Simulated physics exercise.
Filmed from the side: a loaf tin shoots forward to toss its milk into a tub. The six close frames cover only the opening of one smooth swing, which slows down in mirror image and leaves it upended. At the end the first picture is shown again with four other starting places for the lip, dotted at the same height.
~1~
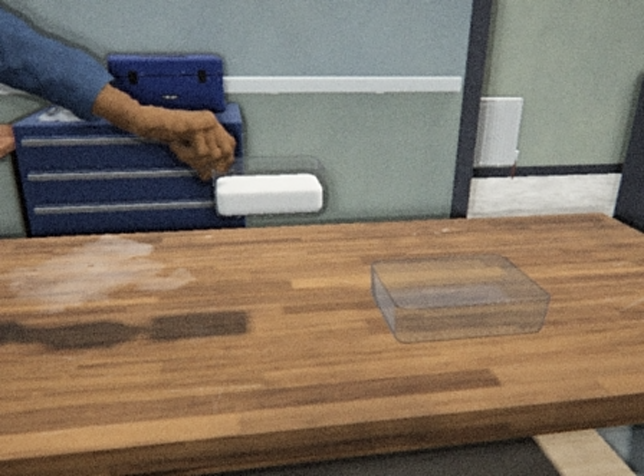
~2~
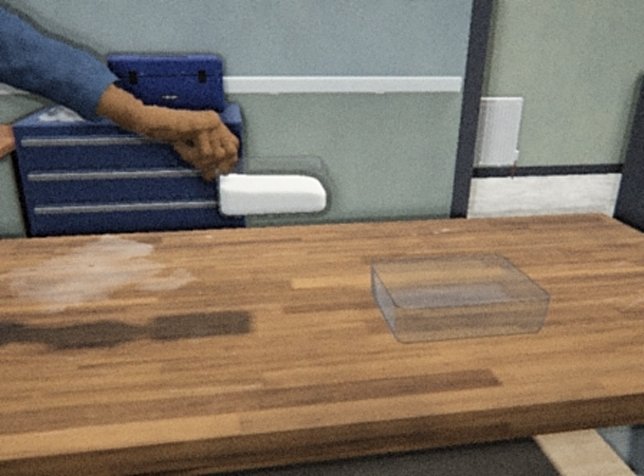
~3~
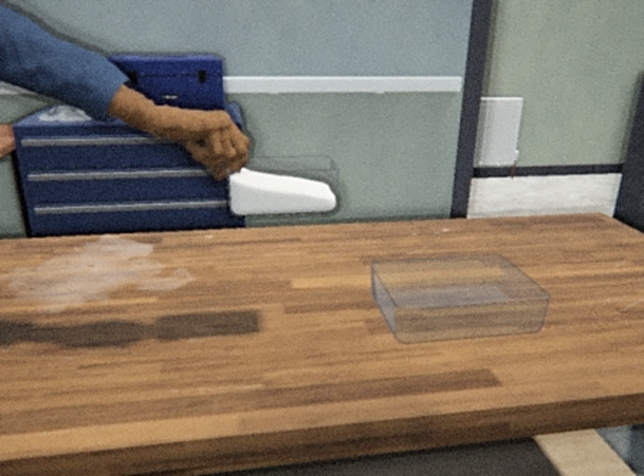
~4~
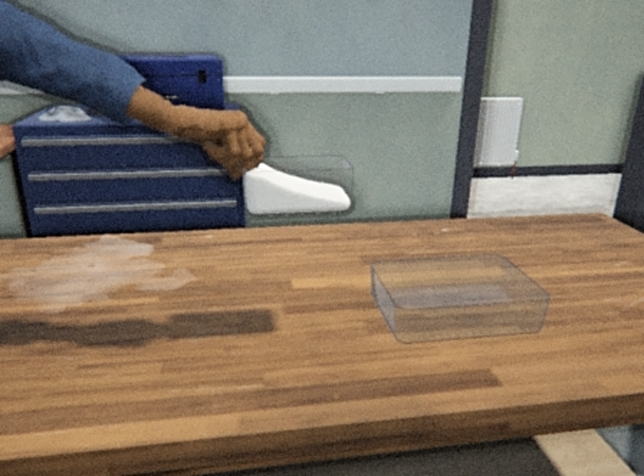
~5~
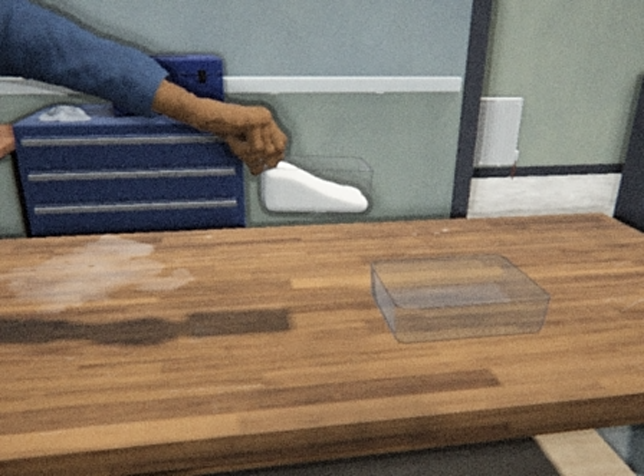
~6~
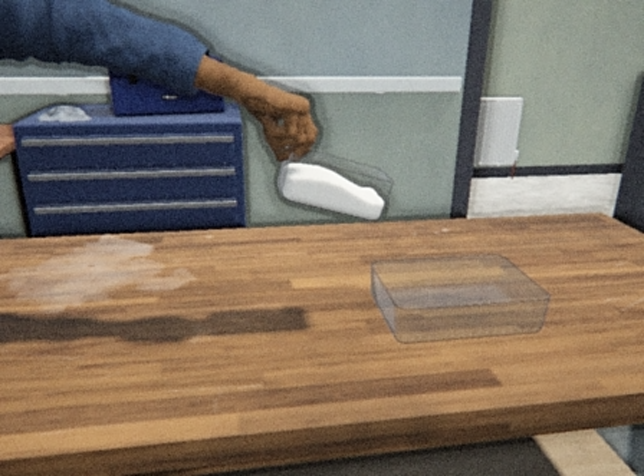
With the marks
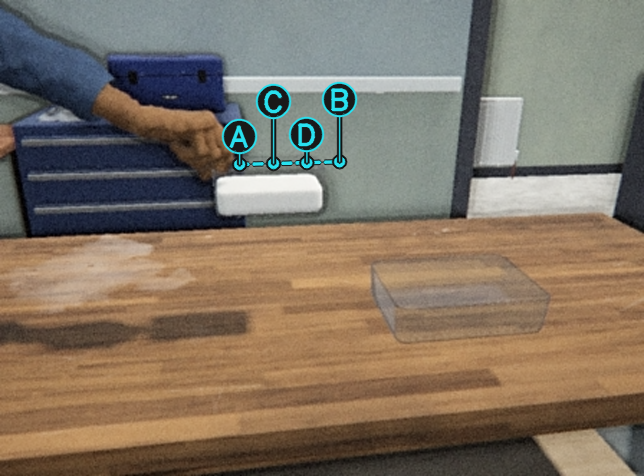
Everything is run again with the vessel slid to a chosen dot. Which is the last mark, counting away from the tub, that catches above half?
Use dot A.
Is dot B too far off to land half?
No.
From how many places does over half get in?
All of them.
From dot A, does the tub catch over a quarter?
Yes, clearly.
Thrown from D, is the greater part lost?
No.
On the marked copy, A at (239, 164); B at (339, 161); C at (273, 163); D at (306, 162).
Choosing A, about 66 % lands in the tub, 23 % falls short and 11 % goes beside or beyond.
Choosing B, about 77 % lands in the tub, 8 % falls short and 15 % goes beside or beyond.
Choosing C, about 68 % lands in the tub, 16 % falls short and 16 % goes beside or beyond.
Choosing D, about 69 % lands in the tub, 5 % falls short and 26 % goes beside or beyond.
